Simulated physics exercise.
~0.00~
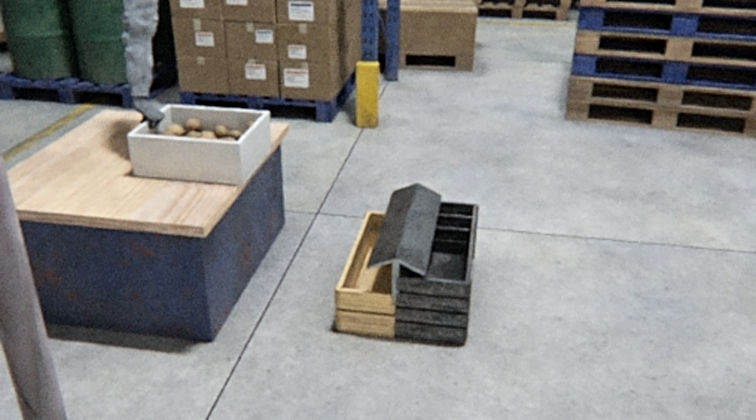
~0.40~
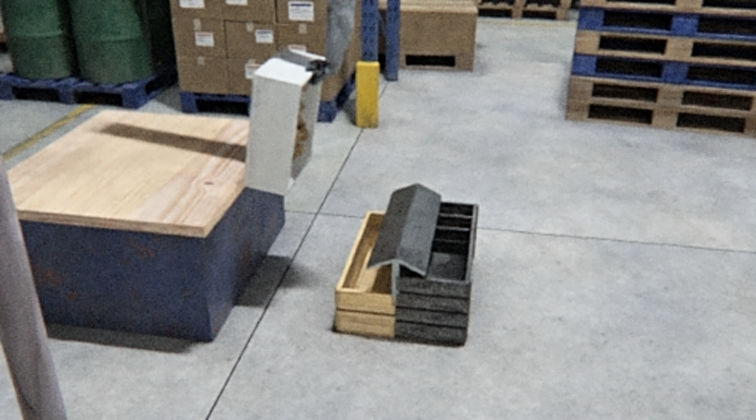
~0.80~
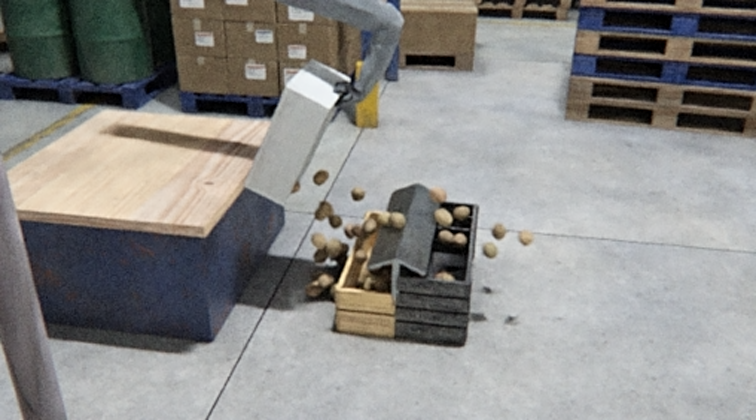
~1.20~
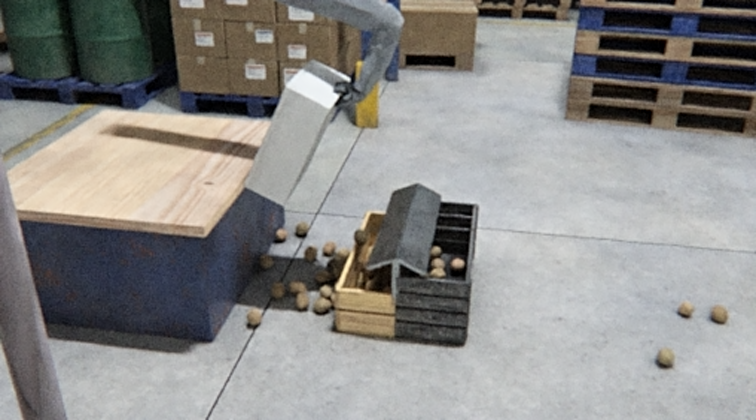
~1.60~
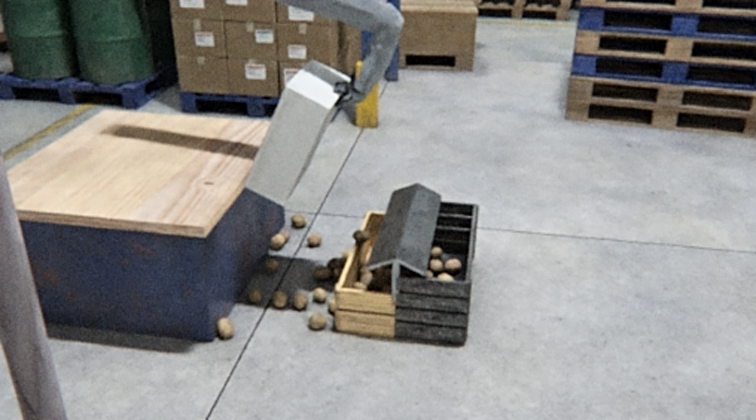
In a warehouse, a robotic arm tipping a white crate of potatoes over wooden and black bins, many scattering across the floor.
